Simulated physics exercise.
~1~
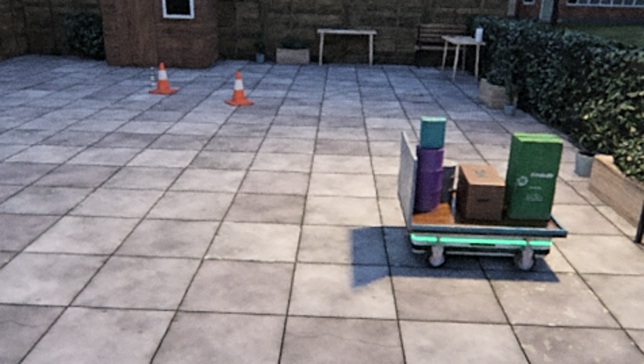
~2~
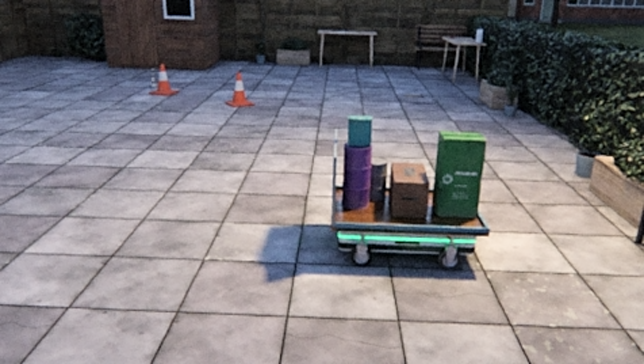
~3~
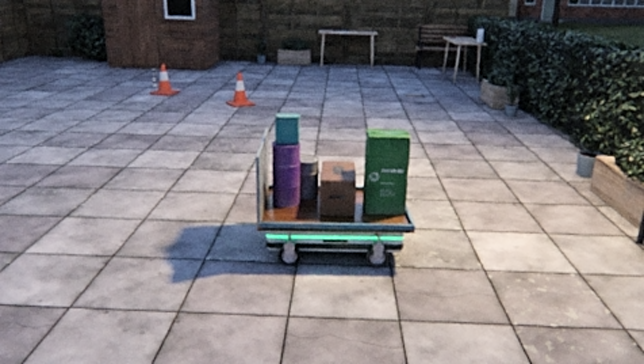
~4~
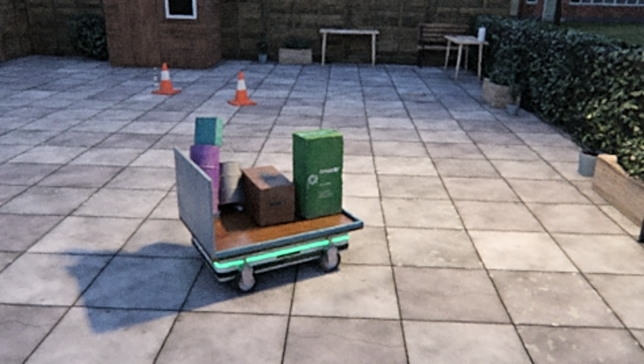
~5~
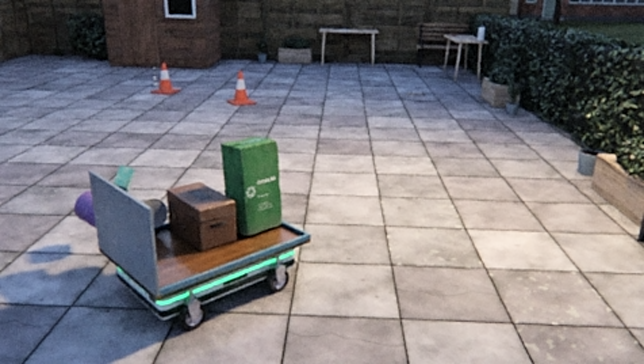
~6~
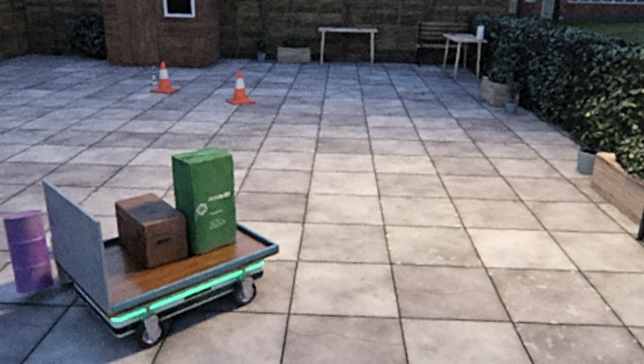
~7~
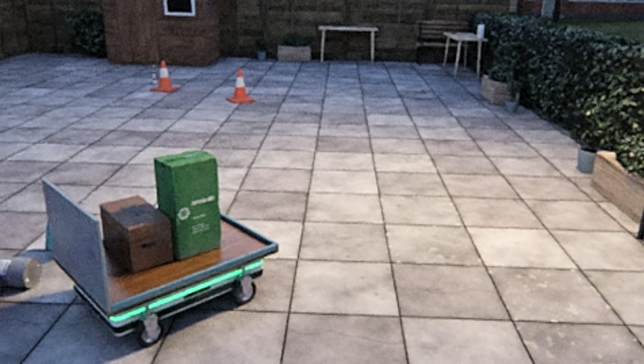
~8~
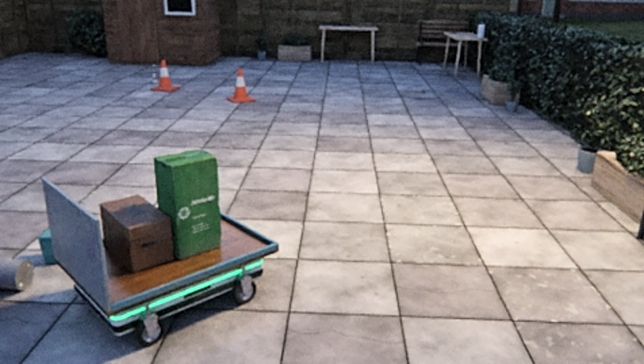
On a paved yard, a cart rolls left and turns, dropping three of its five items.
